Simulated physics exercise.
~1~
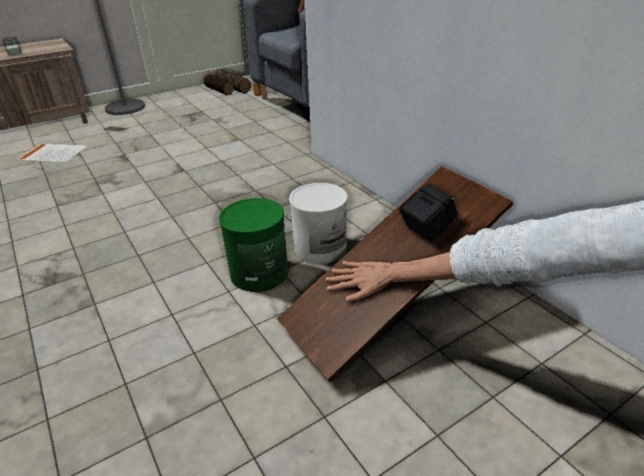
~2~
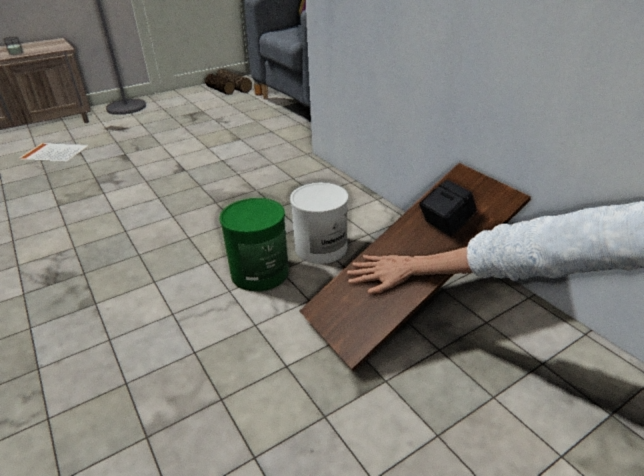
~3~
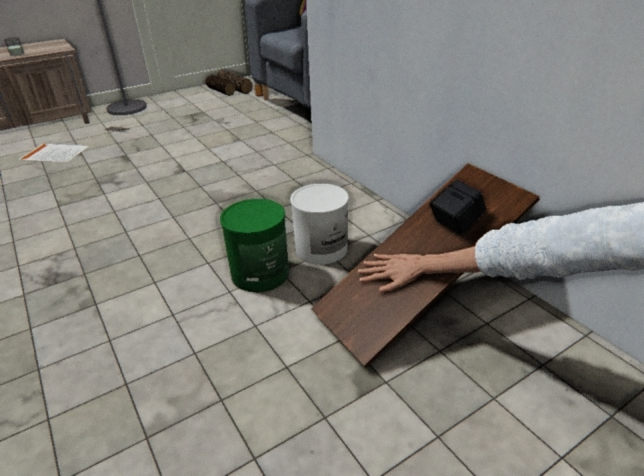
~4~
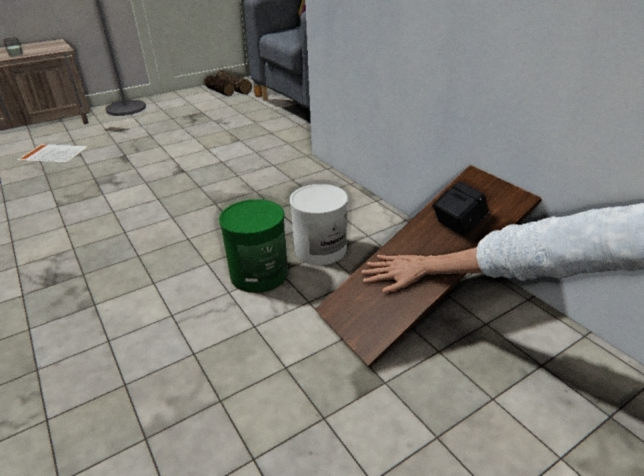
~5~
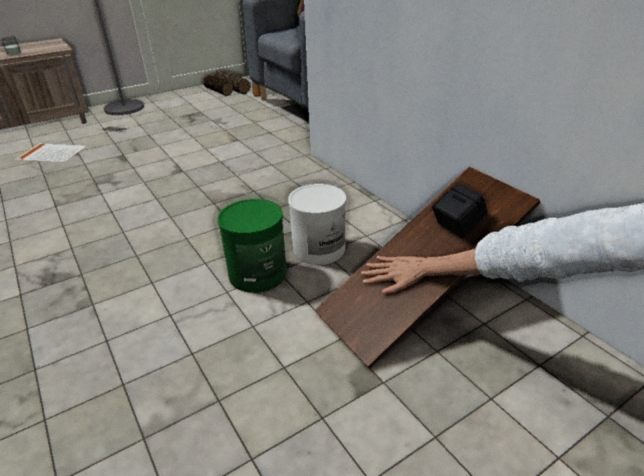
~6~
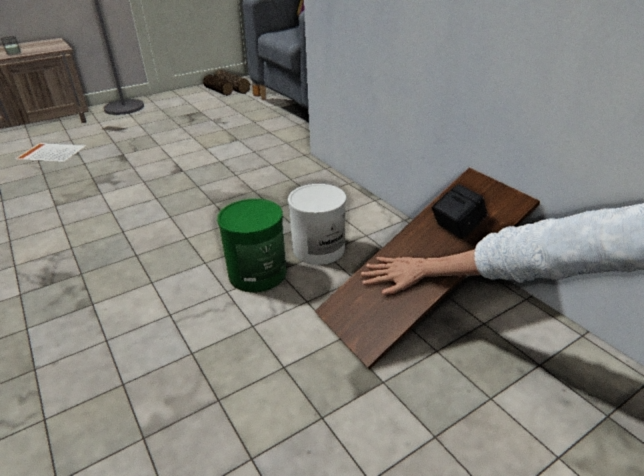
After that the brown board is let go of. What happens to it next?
It gives way.
Then, 0.30 s on from there, brown board leaning 12° more than when let go near (416, 279).
Then, 0.40 s on from there, brown board leaning 27° more than when let go near (410, 304).
Then, 0.50 s on from there, brown board leaning 28° more than when let go near (411, 302).
In the end, moved from the start, brown board; the other 2 unmoved. At the end, from the last picture's camera, brown board near (410, 303). The board gives way.
